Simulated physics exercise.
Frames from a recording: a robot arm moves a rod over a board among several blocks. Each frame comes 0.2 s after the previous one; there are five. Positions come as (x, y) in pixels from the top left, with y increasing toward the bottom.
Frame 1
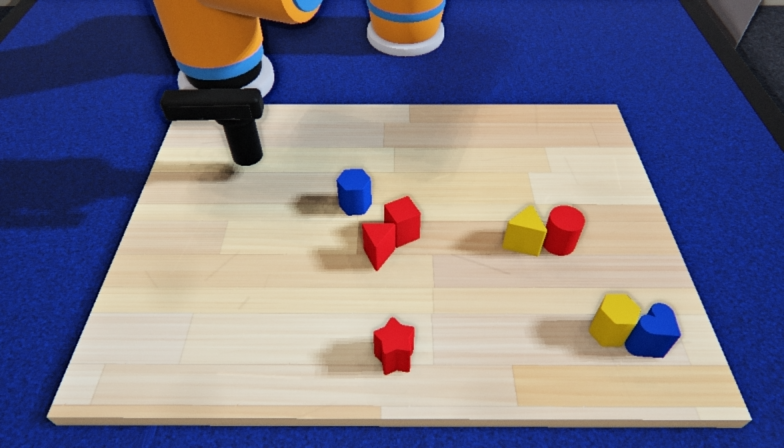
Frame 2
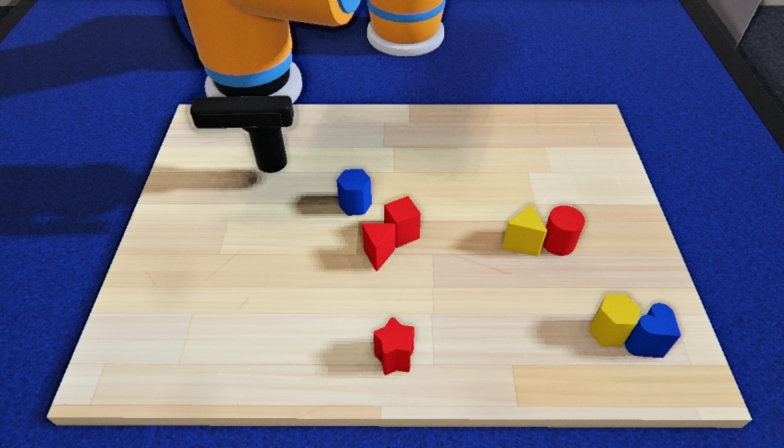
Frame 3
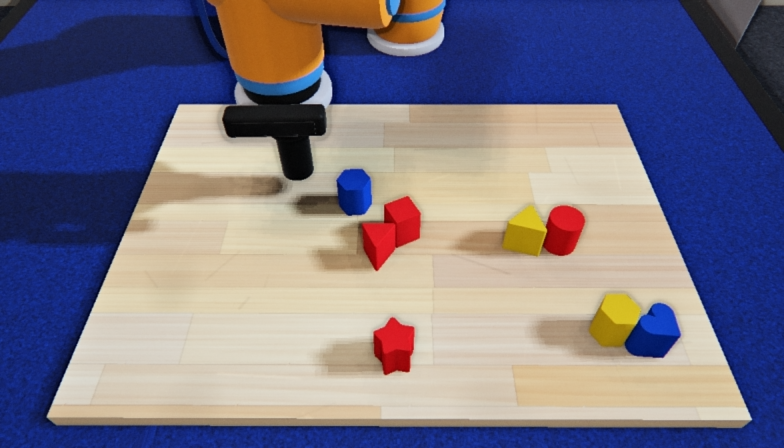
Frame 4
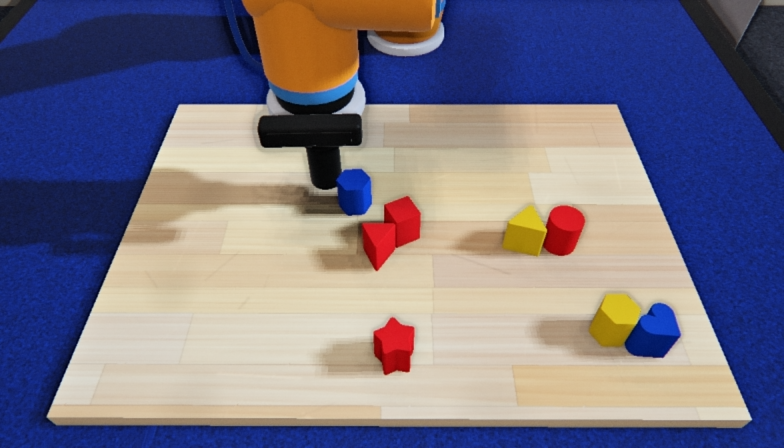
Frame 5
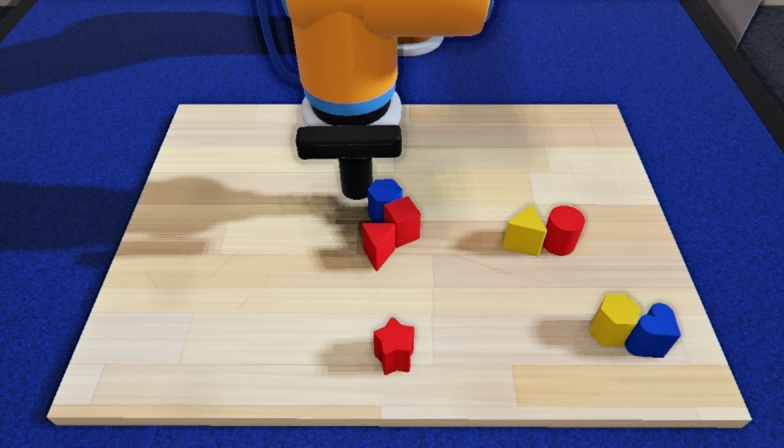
The clip shows a robot arm moving a black rod rightward and slightly downward over a wooden board of red, blue and yellow blocks, then pushing the blue hexagonal block a short way right, close to the red cube.
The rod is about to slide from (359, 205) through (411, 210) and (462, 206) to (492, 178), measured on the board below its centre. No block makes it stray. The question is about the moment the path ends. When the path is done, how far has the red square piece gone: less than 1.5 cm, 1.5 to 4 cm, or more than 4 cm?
The displacement of the red square piece is 1.5-4 cm.
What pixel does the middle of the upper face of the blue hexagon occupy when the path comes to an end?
(464, 209)
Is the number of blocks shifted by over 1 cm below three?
Going by the path, yes.
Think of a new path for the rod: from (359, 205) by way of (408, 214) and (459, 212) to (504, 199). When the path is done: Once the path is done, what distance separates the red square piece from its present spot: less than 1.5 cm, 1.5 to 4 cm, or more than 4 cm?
It ends 1.5 to 4 cm away.
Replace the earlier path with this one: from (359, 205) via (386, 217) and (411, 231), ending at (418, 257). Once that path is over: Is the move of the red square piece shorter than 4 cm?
Going by the path, no.
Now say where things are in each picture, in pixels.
The first picture shows tip of the rod (248, 156), middles of tops, red triangle (378, 231), blue hexagon (354, 179), red square piece (402, 209).
The second picture shows rod (272, 163), nothing pushed.
The third picture shows rod (299, 171), nothing pushed.
The fourth picture shows rod (327, 179), nothing pushed.
The fifth picture shows rod (357, 189), red triangle (378, 231), blue hexagon (385, 189), red square piece (402, 209).
The first path, step by step. One third of the way, rod (412, 195); blue hexagon (438, 202), turned 35° clockwise; red square piece (424, 224), turned 45° clockwise.
Two thirds of the way, rod (465, 190); blue hexagon (464, 209), turned 95° clockwise; red square piece (424, 224), turned 45° clockwise.
At the end, rod (494, 162); red triangle unmoved; blue hexagon (464, 209), turned 95° clockwise; red square piece (424, 224), turned 45° clockwise.
